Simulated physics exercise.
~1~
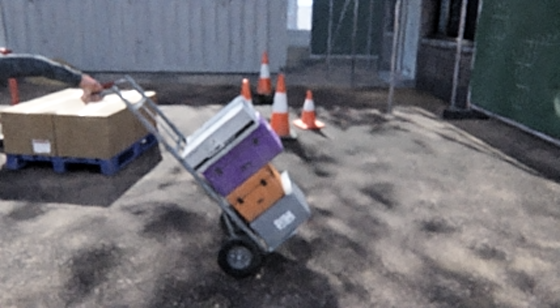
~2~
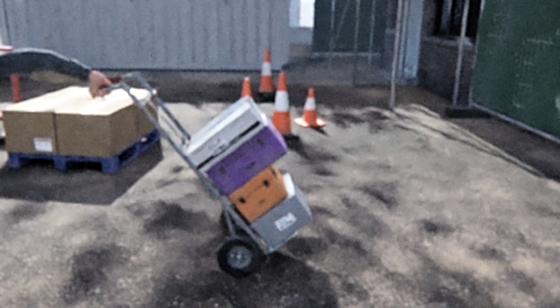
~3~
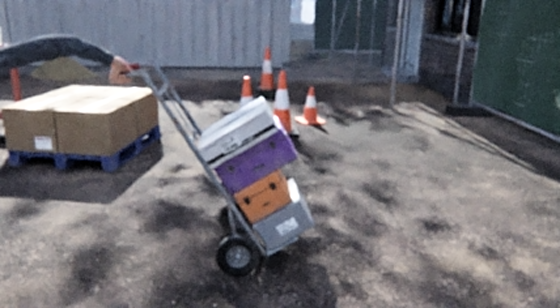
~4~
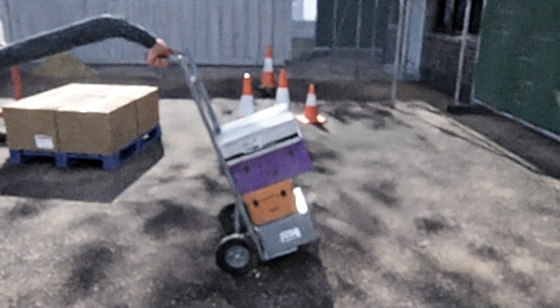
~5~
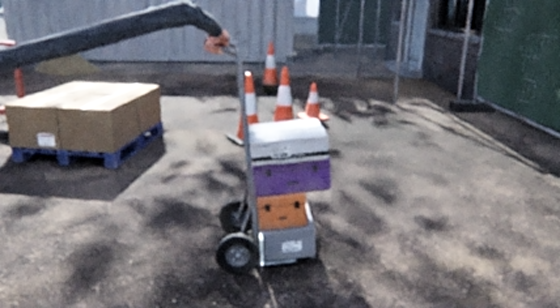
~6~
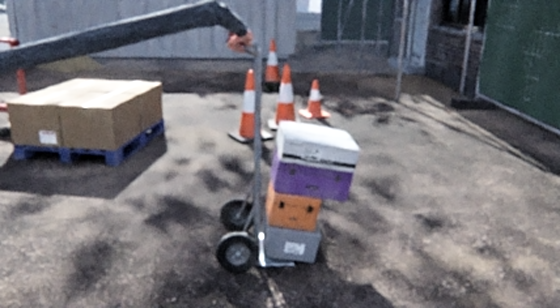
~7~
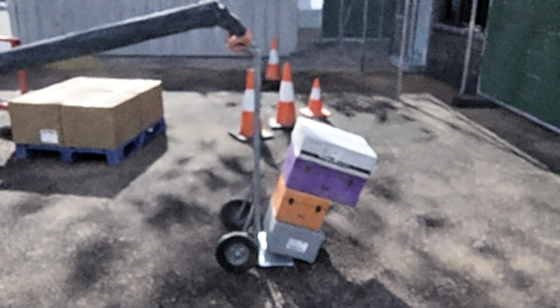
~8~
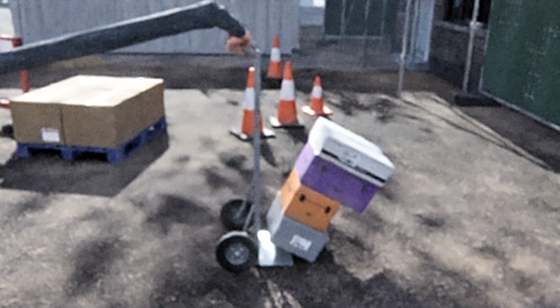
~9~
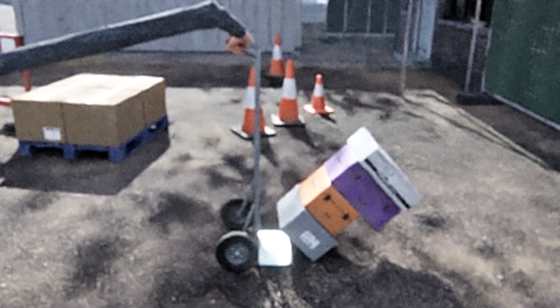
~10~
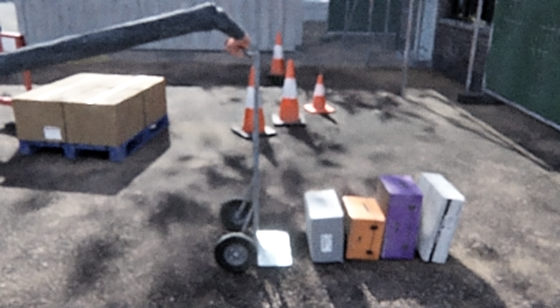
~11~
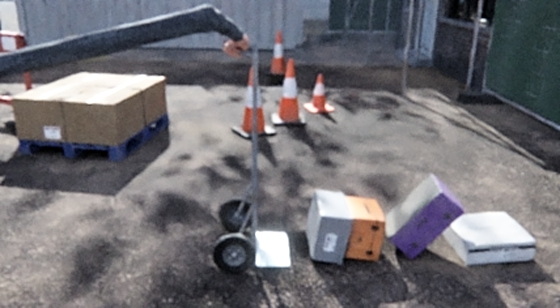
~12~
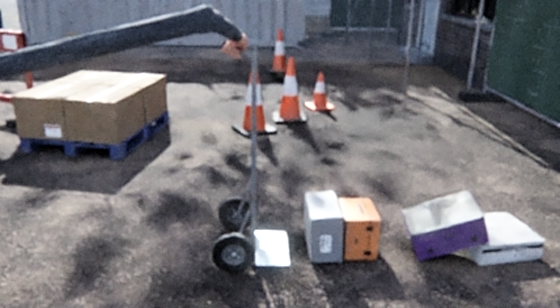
A hand truck stacked with a grey tote, an orange toolbox, a purple toolbox and a white parcel leans back on sunlit, shadow-dappled asphalt, seen from the side. Behind it stand orange-and-white traffic cones and a fence, with brown boxes on a blue pallet at left. A dark-sleeved arm reaching from the left swings the truck upright and then holds it still. The stack keeps tipping to the right, leaning over as one and toppling off the plate. The pieces land in a row, and the purple toolbox and white parcel tumble farther right. Finally, everything lies tipped over beside the upright truck, the purple toolbox resting against the white parcel.
